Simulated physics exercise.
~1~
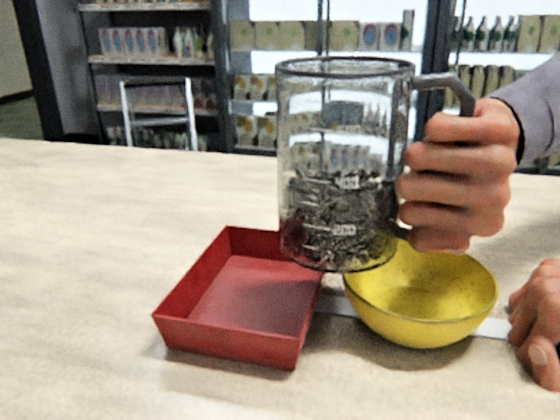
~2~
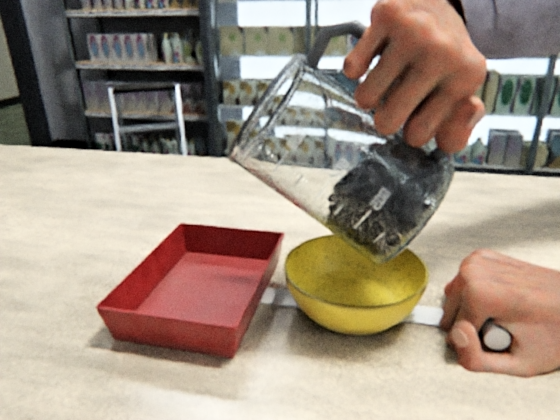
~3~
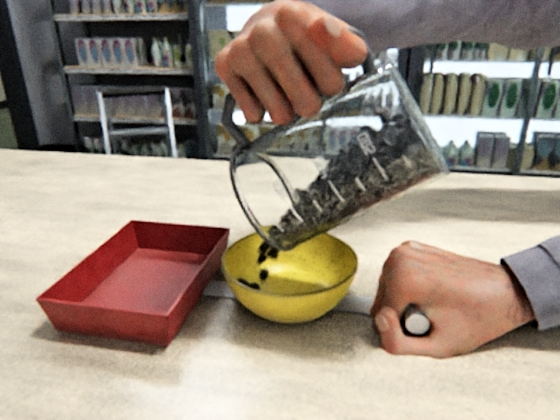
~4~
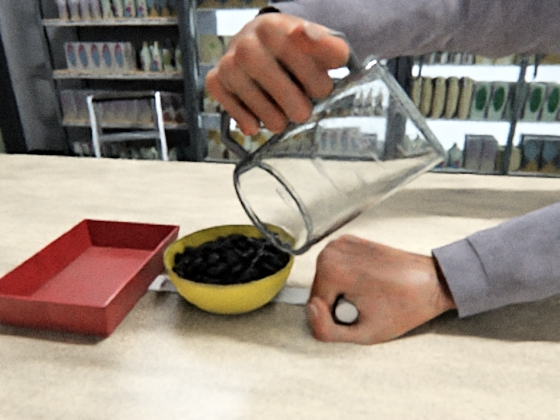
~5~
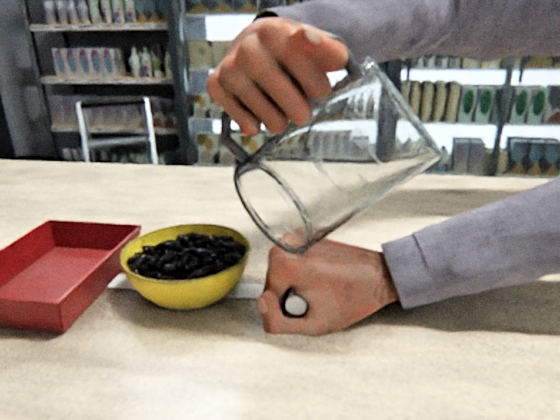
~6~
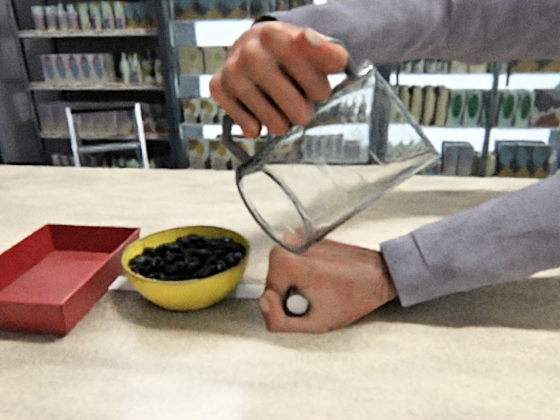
A hand tipped a clear glass jug of black beans over a yellow bowl while the bowl and a red tin beside it slid left along the table, and all the beans ended up in the bowl, leaving the tin and jug empty.
